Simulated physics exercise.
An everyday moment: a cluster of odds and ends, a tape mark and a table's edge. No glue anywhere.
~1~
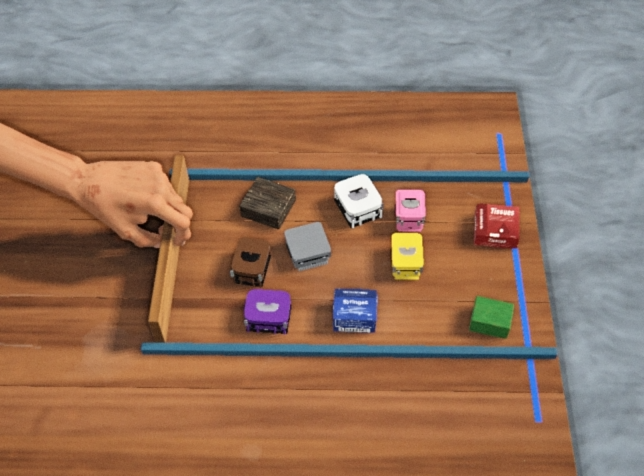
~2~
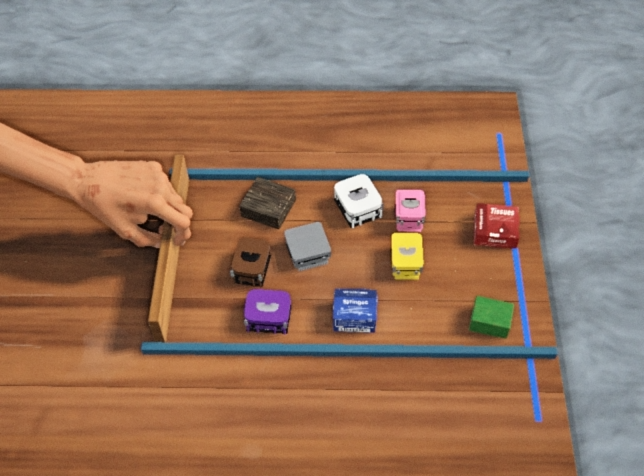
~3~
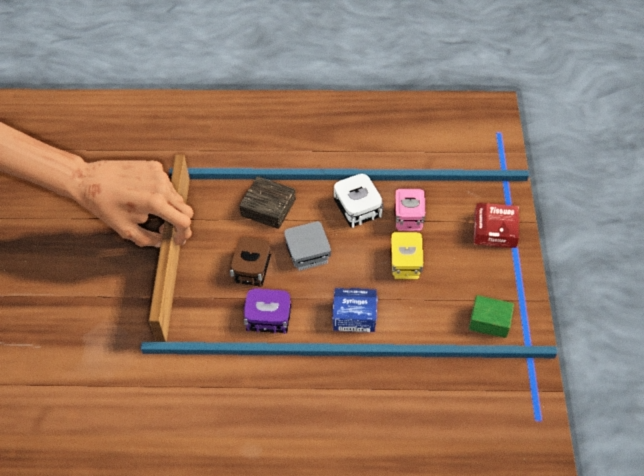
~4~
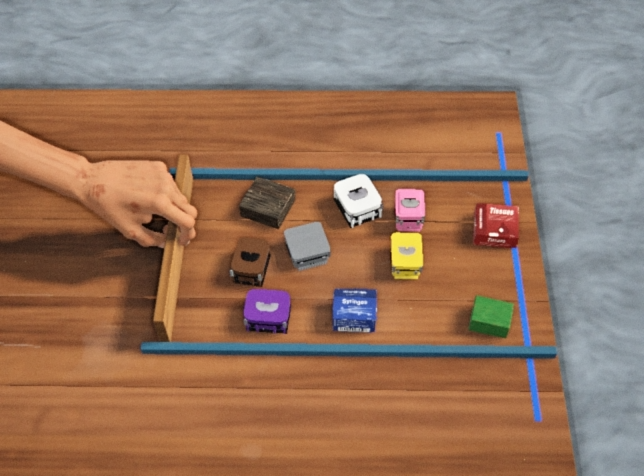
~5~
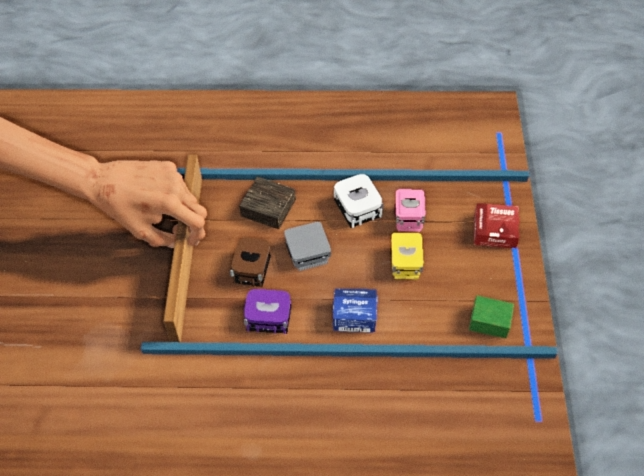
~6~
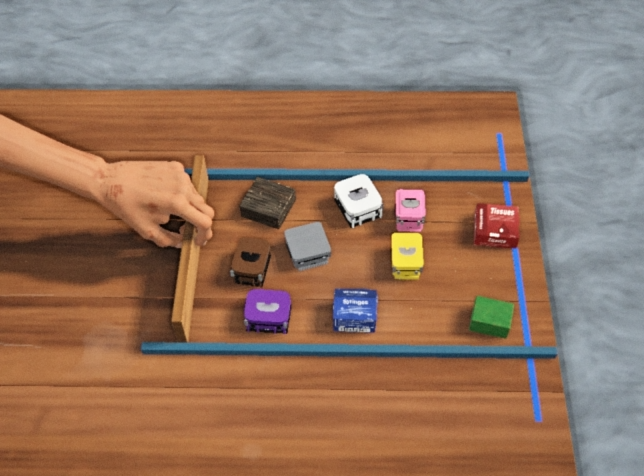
To begin with, a hand holds a wooden board upright at the left end of two blue rails on a wooden table, with small colourful boxes and blocks scattered between them. The hand then slides the board a short way right, narrowing the gap to the objects, which stay still.
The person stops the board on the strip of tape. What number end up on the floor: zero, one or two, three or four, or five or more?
The number that fall off is five or more.
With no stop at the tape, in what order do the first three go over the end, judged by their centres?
The order is the red box, then the green block, then the pink case.
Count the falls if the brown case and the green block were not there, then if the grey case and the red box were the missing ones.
The counts: 5 and 5.
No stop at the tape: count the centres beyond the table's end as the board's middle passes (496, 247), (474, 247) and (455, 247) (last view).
The counts: 7, 4 and 3.
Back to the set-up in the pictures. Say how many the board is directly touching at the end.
That makes 3.
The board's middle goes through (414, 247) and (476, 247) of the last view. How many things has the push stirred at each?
10 and 10.
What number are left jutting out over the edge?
It comes to 3.
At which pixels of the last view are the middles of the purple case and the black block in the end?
About (548, 313), and the other about (531, 199).
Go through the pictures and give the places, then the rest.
In the first frame, red box (497, 226); green block (492, 317); pink case (410, 211); board (170, 245); tape (516, 261).
In the second frame, green block (492, 317); grey case (308, 247).
In the third frame, pink case (409, 211); yellow case (406, 256).
In the fourth frame, red box (496, 226); board (175, 245).
In the fifth frame, green block (491, 317); blue box (355, 310).
In the sixth frame, red box (496, 226); green block (492, 317); pink case (410, 211); board (192, 245); tape (516, 260).
Soon after, none off yet; red box at rest near (496, 226); green block at rest near (492, 317); pink case at rest near (410, 211).
After that, none off yet; red box displaced about its own width near (544, 226); green block displaced about its own width near (526, 314); pink case displaced well along near (509, 214).
In the end, the number that fall off is five or more; gone, grey case, blue box, white case, yellow case, pink case, green block and red box.
